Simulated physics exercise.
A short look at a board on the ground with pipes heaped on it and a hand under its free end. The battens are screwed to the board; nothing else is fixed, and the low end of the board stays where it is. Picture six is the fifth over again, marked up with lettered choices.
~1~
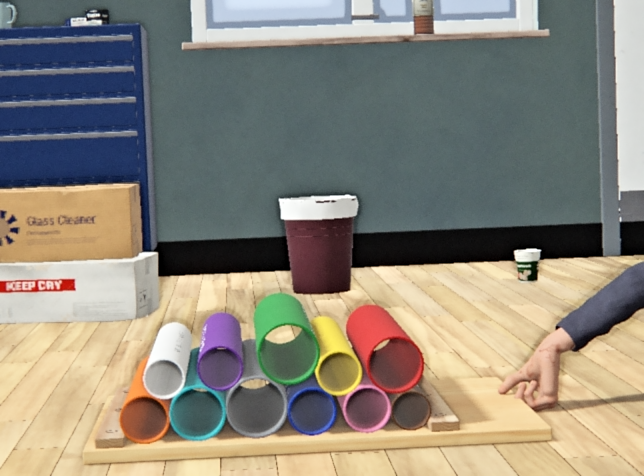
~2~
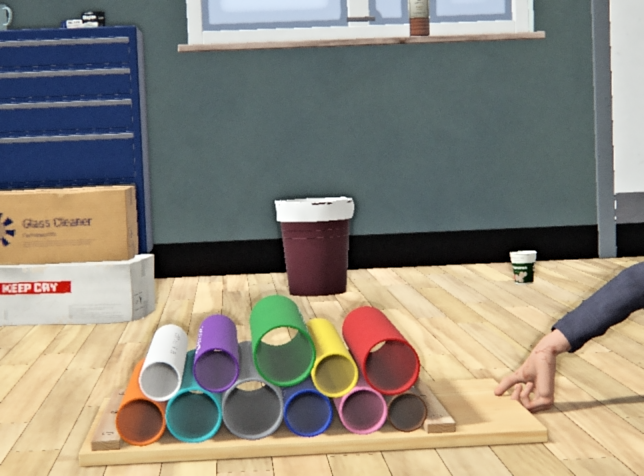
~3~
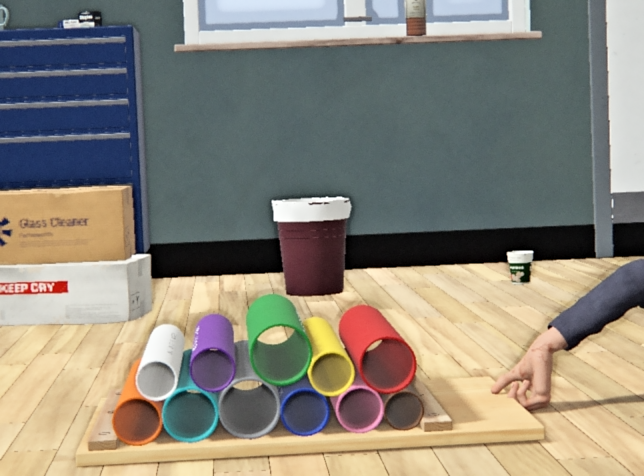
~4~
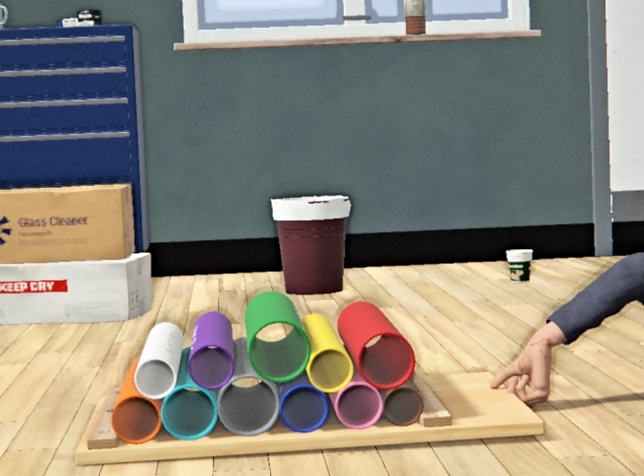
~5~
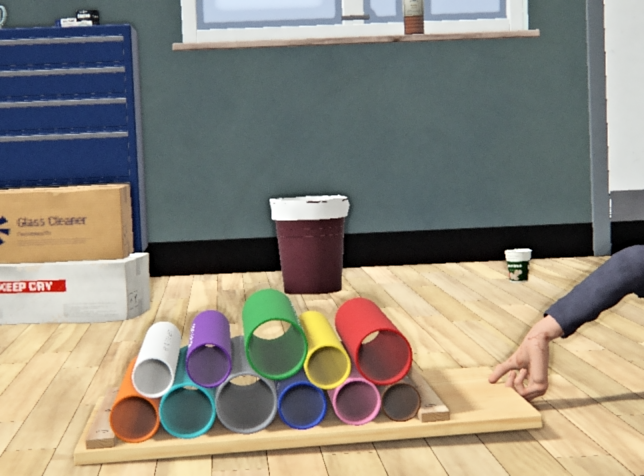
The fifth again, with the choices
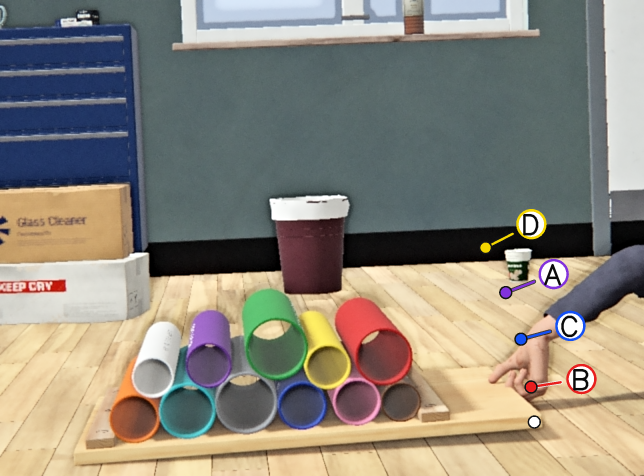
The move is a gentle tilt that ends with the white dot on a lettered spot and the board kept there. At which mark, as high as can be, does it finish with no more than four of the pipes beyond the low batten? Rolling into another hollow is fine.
Up to D.
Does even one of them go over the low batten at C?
No.
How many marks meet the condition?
The number is four.
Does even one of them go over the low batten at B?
No.
On the marked copy, A at (506, 293); B at (531, 387); C at (521, 339); D at (486, 247); the white dot at (534, 422).
With D. Early on, board at 16°.
Further on, board at 25°.
At the end, board at 25°, none over the low batten.
As for the rest, A none over the low batten; B none over the low batten; C none over the low batten.
